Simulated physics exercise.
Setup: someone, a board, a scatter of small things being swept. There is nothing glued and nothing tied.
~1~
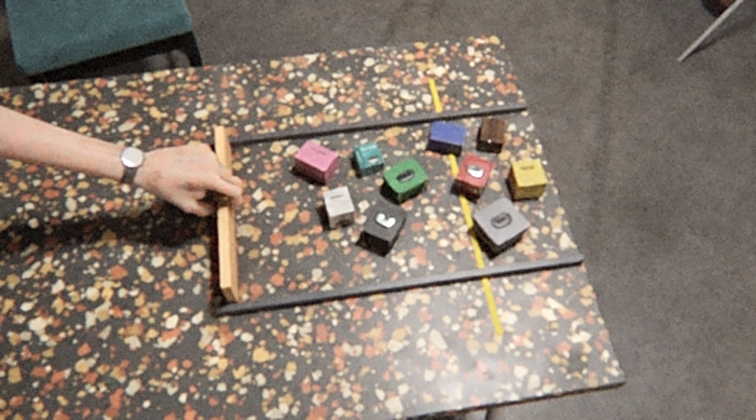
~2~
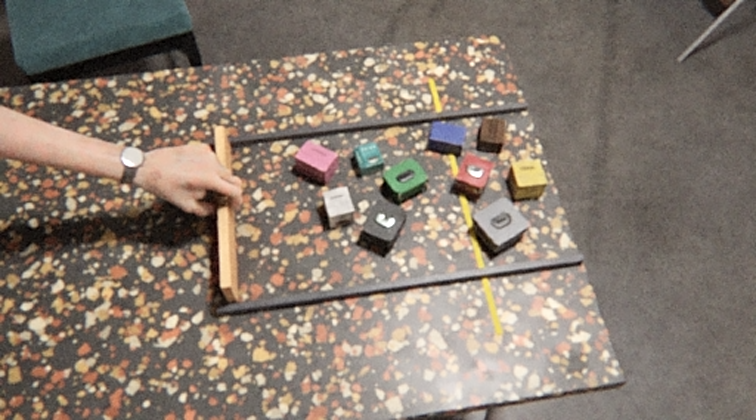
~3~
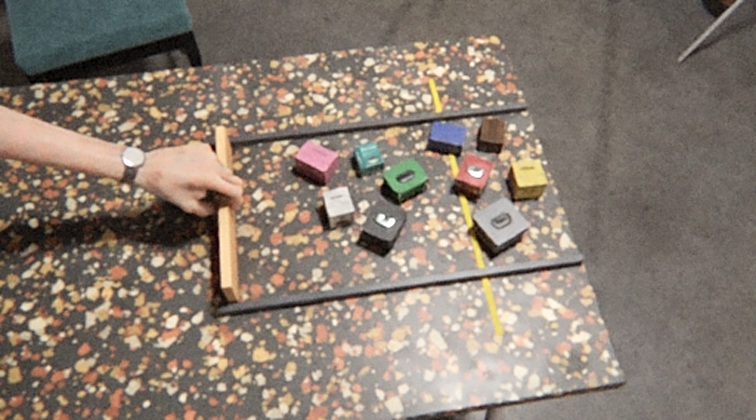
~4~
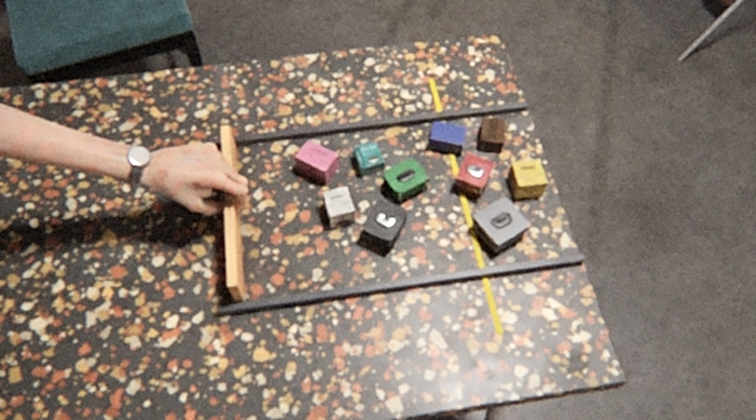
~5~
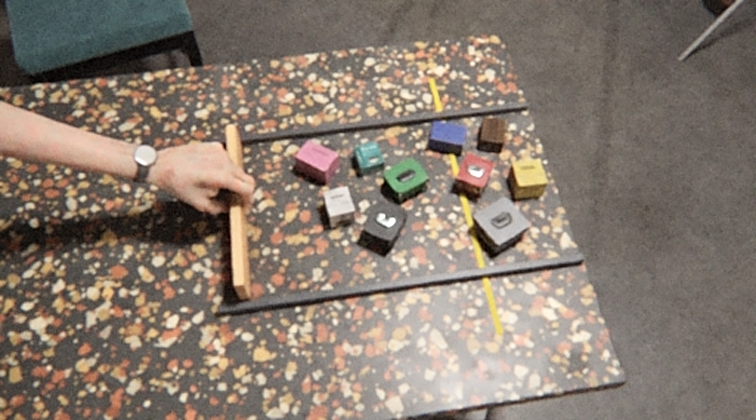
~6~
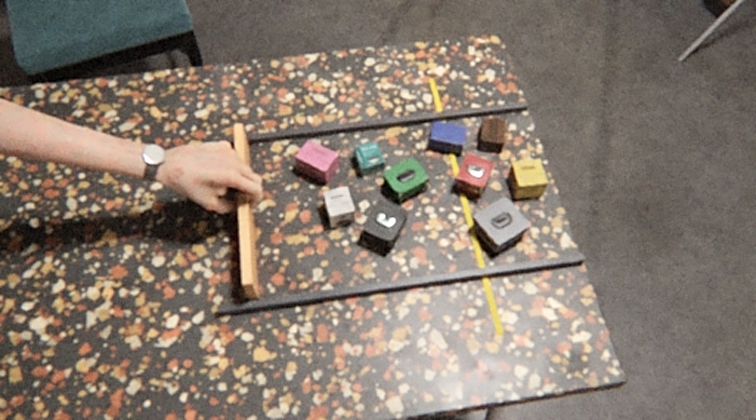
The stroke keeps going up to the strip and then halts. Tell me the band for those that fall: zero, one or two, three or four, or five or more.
Most likely the sweep will knock off one or two.
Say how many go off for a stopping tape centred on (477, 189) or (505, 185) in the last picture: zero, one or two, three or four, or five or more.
Taken in order, that's just one or two and then five or over down.
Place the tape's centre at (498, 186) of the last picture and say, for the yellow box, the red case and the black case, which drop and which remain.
Yellow box goes off, red case goes off, black case stays put.
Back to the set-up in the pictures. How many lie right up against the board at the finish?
That would be 3 of them.
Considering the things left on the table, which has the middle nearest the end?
That'd be the red case, foremost of the lot.
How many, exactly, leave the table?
Count: 1.
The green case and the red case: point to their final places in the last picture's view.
The green case ends at (500, 169) and the red case at (538, 173).
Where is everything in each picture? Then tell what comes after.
In the first picture, yellow box (527, 179); brown box (492, 135); grey case (499, 226); board (226, 211); tape (461, 191).
In the second picture, brown box (492, 135); blue block (447, 138).
In the third picture, grey case (499, 227); white box (339, 207).
In the fourth picture, yellow box (527, 179); black case (385, 226).
In the fifth picture, brown box (492, 135); board (238, 209).
In the sixth picture, yellow box (527, 179); brown box (492, 135); grey case (500, 226); board (246, 208); tape (462, 191).
Early on, none off yet; yellow box at rest near (527, 179); brown box at rest near (492, 135); grey case at rest near (500, 226).
Finally, the number that fall off is one or two; lost, yellow box.
